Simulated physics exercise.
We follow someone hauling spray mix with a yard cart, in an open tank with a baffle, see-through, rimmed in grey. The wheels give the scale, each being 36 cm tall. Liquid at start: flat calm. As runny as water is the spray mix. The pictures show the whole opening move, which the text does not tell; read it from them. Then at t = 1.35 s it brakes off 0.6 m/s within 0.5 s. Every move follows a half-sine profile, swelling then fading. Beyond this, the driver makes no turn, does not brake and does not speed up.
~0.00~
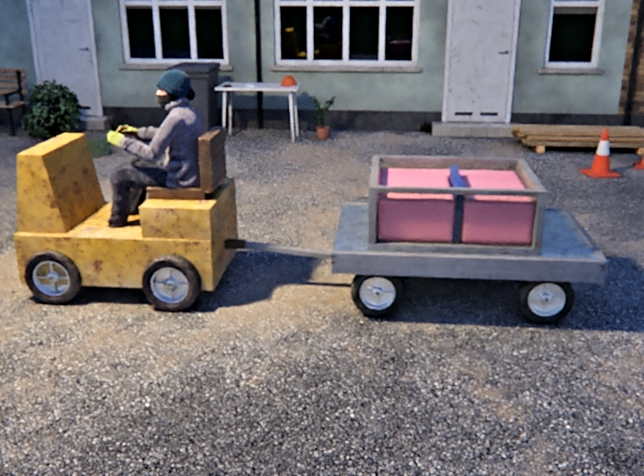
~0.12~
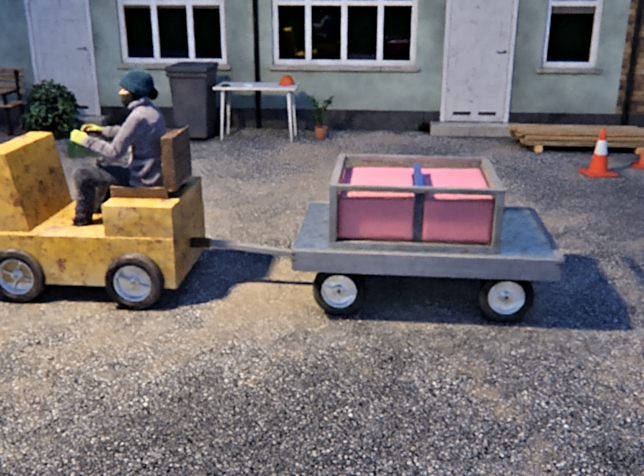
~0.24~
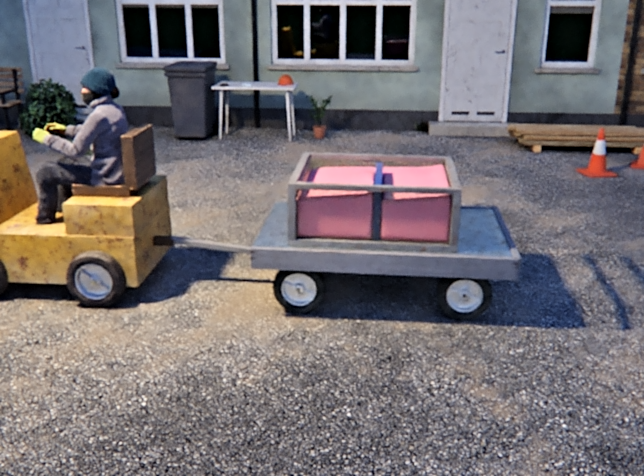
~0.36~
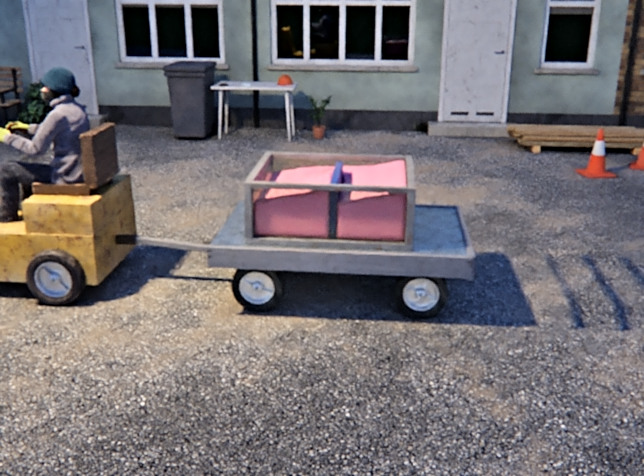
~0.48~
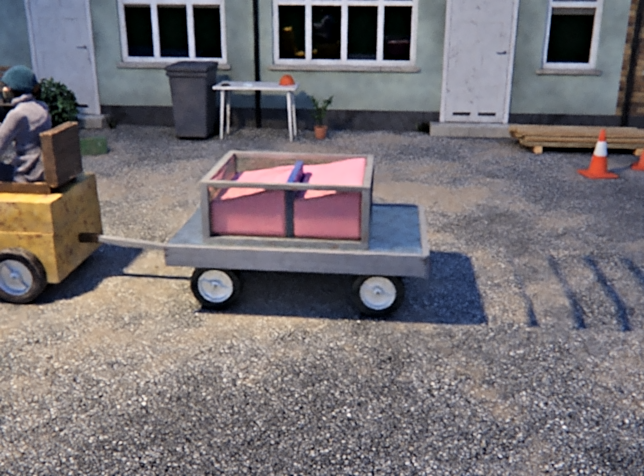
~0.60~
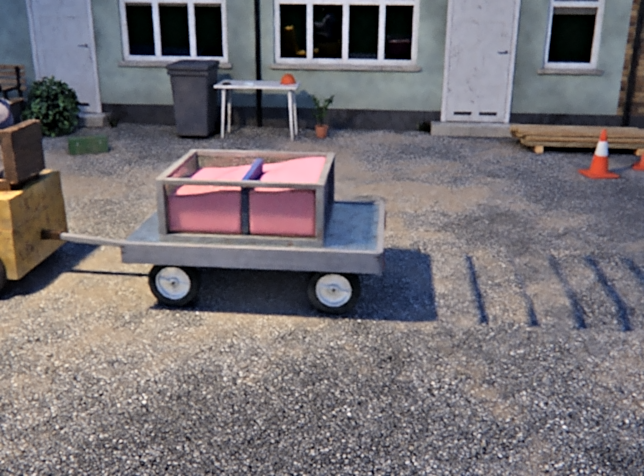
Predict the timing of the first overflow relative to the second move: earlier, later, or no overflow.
Later.
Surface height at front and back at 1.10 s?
Front 26 cm, back 34 cm.
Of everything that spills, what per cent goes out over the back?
I'd estimate some 10 percent of what spills.
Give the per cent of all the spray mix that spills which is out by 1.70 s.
Some 0 percent has come out by that time.
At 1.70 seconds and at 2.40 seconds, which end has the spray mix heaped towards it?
Tilt: Towards the fore end, then towards the fore end.
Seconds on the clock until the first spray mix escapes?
At roughly 2.0 s.
Then, 1.10 s in, front 27 cm, middle 27 cm, back 33 cm above the floor; no loss so far.
Then, 1.70 s in, front 37 cm, middle 27 cm, back 22 cm above the floor; no loss so far.
Then, 2.40 s in, front 31 cm, middle 33 cm, back 24 cm above the floor; the loss stands at 1 per cent, over the front.
Then, 4.84 s in, the loss stands at 2 per cent, over the front and the near side; the first of it left at about 2.00 s, and the second move began at 1.35 s.
